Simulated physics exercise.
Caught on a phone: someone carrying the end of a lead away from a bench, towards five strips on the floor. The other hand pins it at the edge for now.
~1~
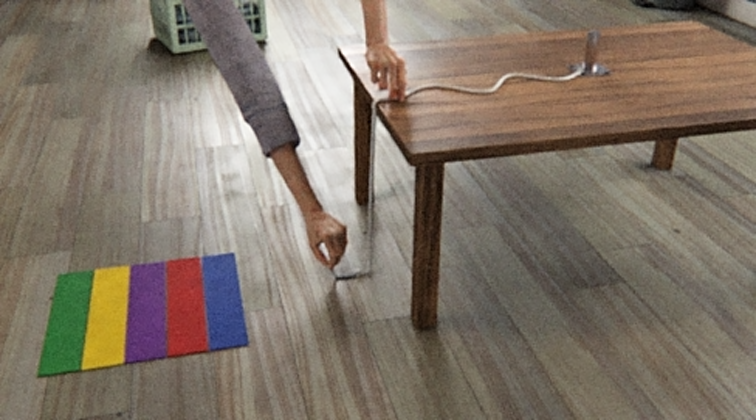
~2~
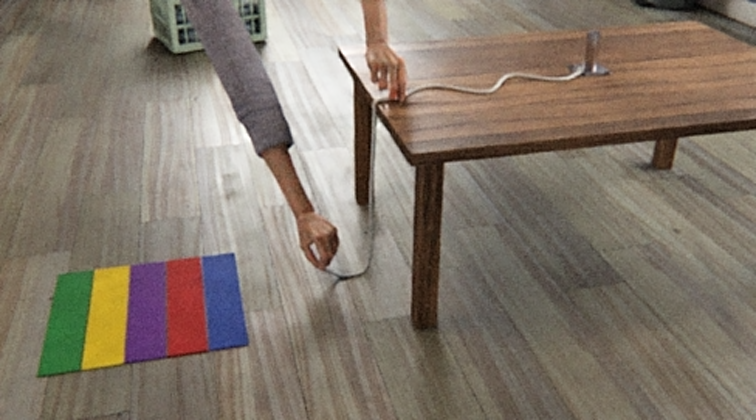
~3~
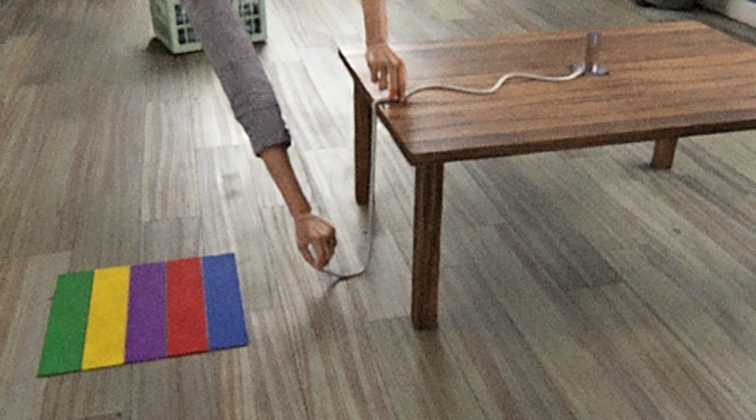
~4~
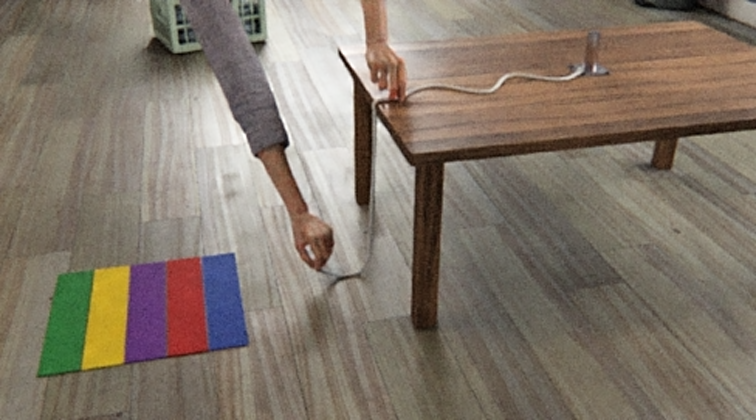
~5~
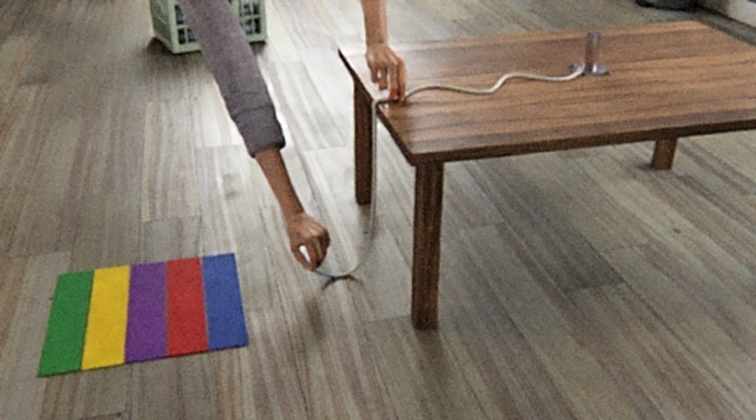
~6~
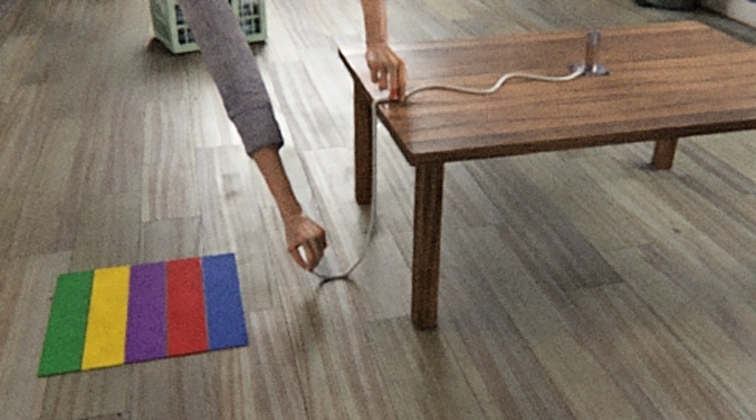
On a grey-brown wood-plank floor, seen from slightly above by a still camera, a low brown wooden table stands at the right. A pale lead curves across its top and hangs over the near left edge, with green, yellow, purple, red and blue strips lying at lower left and a pale green crate behind. One hand pins the lead at the edge while the other, gripping its end near the floor, moves slightly left.
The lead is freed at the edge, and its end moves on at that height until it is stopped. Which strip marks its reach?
It halts on the purple strip.
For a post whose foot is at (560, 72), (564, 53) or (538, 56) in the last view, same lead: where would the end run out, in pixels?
Near (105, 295), (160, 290) and (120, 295).
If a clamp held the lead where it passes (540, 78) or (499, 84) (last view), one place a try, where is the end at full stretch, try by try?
About (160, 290) and (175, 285).
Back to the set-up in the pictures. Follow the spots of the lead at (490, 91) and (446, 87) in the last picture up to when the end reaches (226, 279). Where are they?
About (454, 87), and the other about (411, 93).
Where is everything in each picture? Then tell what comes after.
In the first frame, end (329, 265); blue (227, 328); red (187, 334); purple (146, 340); yellow (105, 346); green (61, 352).
In the second frame, end (320, 266); lead through (562, 79) (499, 84) (441, 86) (375, 105) (371, 182) (371, 252).
In the third frame, end (318, 267).
In the fourth frame, end (315, 267); lead through (562, 79) (499, 84) (441, 86) (375, 105) (373, 182) (369, 252).
In the fifth frame, end (311, 268).
In the sixth frame, end (308, 268); lead through (562, 79) (499, 84) (441, 86) (375, 105) (375, 182) (364, 252).
A little later, end near (226, 279); over blue.
Next, end near (178, 285); over red.
When it is tight, end near (150, 289); over purple. Over purple.
